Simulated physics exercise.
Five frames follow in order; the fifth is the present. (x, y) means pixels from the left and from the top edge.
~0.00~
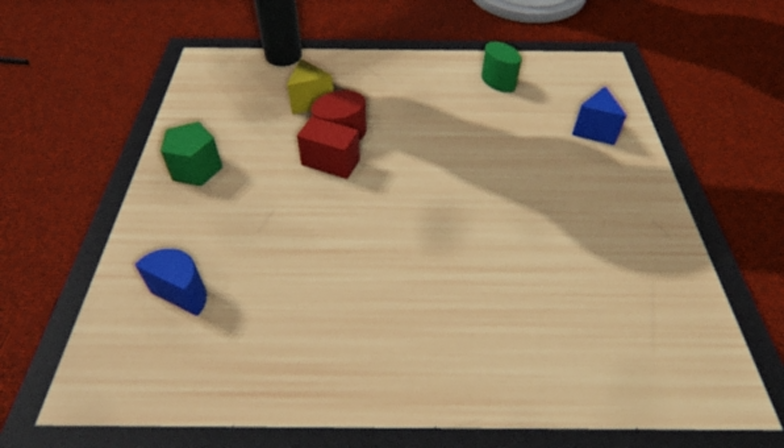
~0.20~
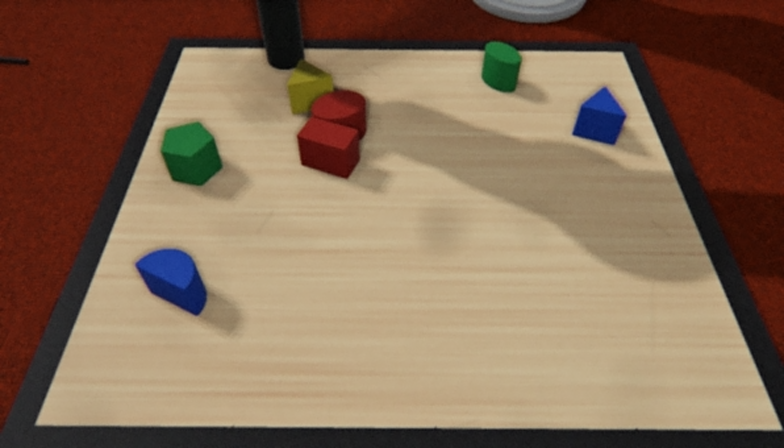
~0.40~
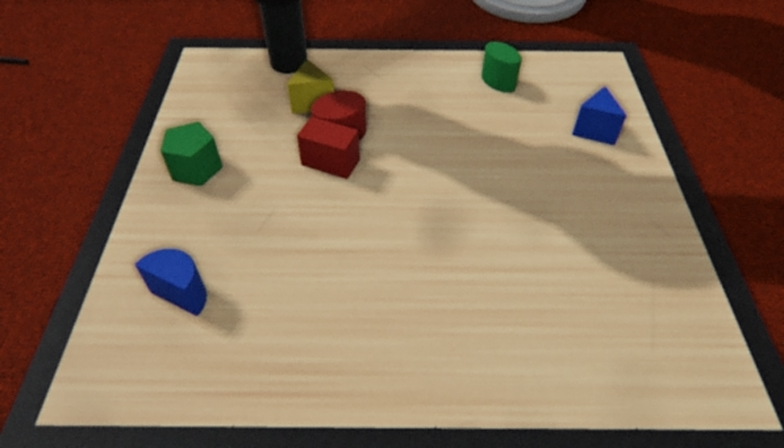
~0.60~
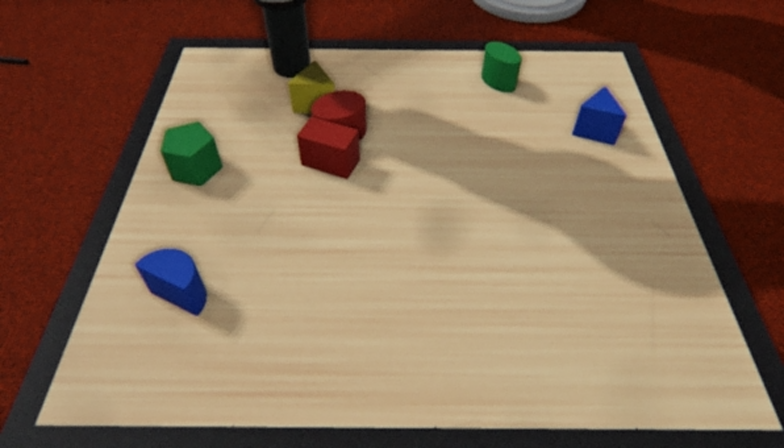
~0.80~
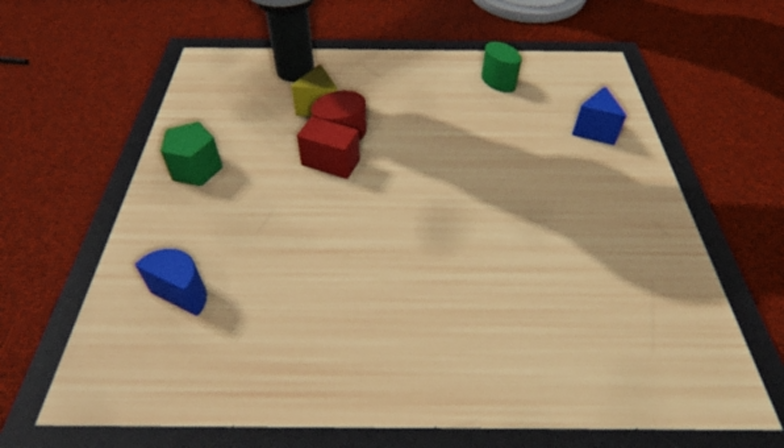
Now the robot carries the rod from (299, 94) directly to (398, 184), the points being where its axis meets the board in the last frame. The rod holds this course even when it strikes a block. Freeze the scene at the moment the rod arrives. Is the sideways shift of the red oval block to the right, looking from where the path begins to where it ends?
I'd say no.
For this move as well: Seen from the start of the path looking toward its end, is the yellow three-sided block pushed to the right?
No, I don't think so.
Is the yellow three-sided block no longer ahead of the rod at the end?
Yes, that is what happens.
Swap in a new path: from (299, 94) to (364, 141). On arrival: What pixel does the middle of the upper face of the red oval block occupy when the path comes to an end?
Located at (391, 139).
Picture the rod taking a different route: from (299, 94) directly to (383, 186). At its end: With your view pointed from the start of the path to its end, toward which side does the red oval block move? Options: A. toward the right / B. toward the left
My pick is B.
On the path given first. One third of the way, rod at (327, 99); yellow three-sided block at (364, 90), turned 20° anticlockwise; red oval block at (361, 116), turned 55° clockwise.
Two thirds of the way, rod at (361, 129); yellow three-sided block at (379, 94), turned 65° anticlockwise; red rectangular block at (328, 136), turned 15° clockwise; red oval block at (402, 140), turned 45° clockwise.
At the end, rod at (398, 162); yellow three-sided block at (379, 94), turned 65° anticlockwise; red rectangular block at (328, 138), turned 25° clockwise; red oval block at (449, 163).
